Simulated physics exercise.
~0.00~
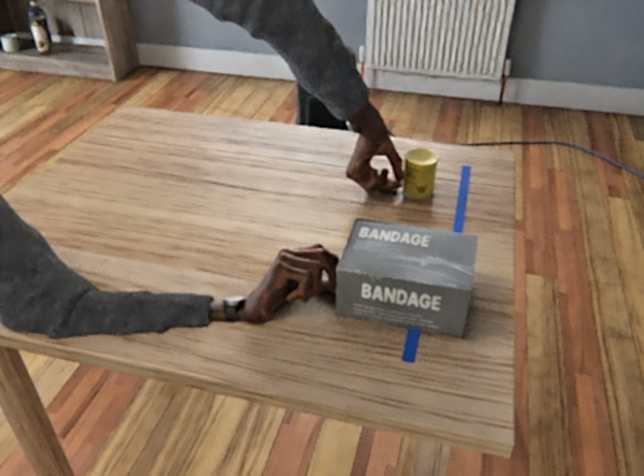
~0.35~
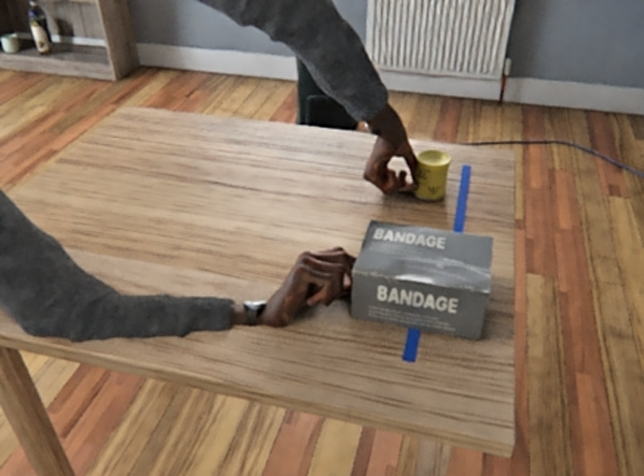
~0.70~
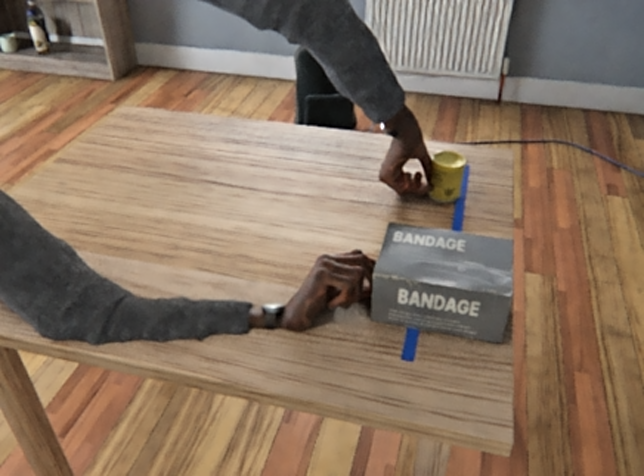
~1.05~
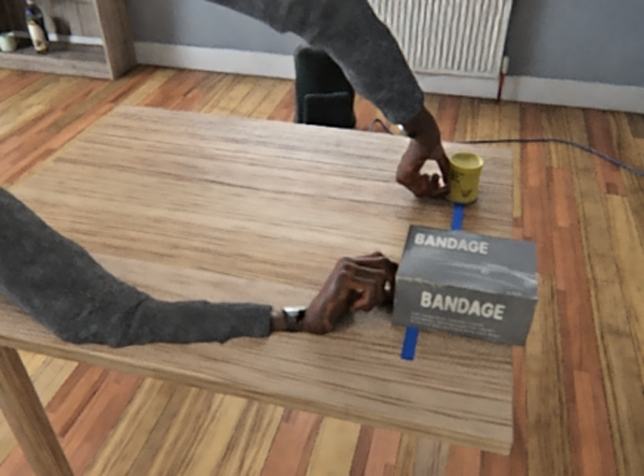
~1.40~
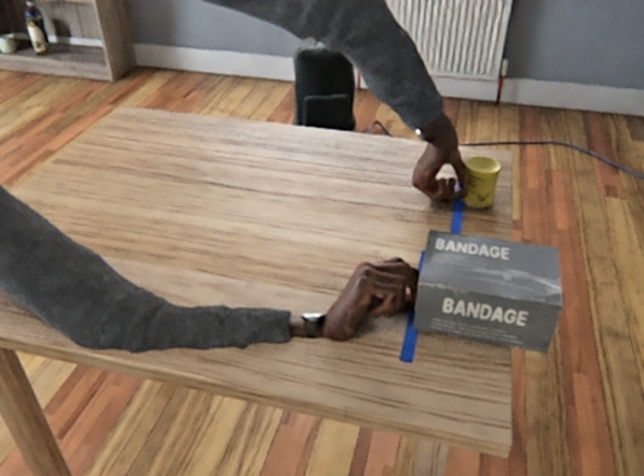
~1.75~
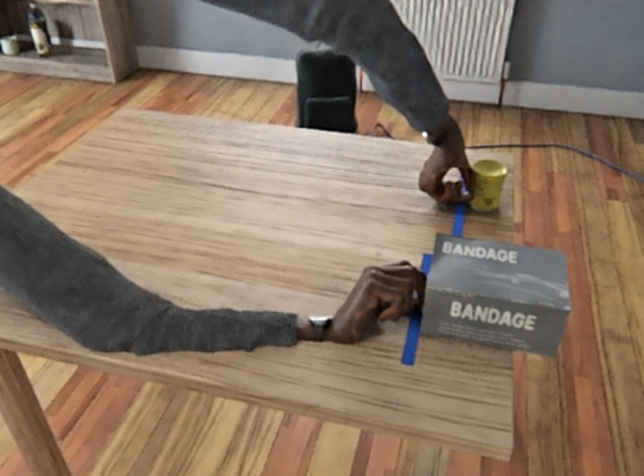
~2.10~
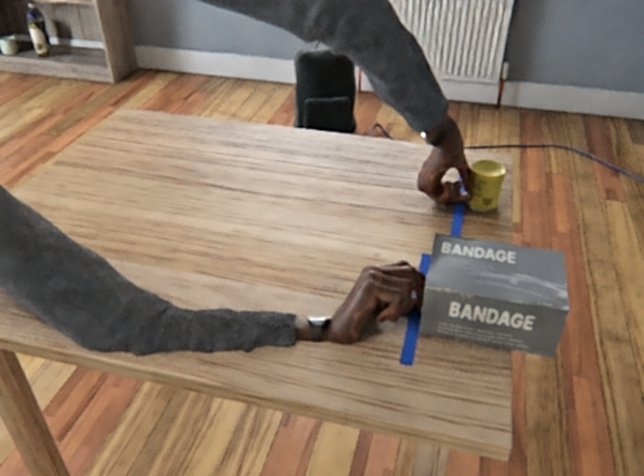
A yellow tin and a grey bandage box slide right across a wooden table, each nudged by a hand, passing over strips of blue tape towards the table's end. Both hands then stop, leaving the tin upright and the box resting at the edge, still on the table.
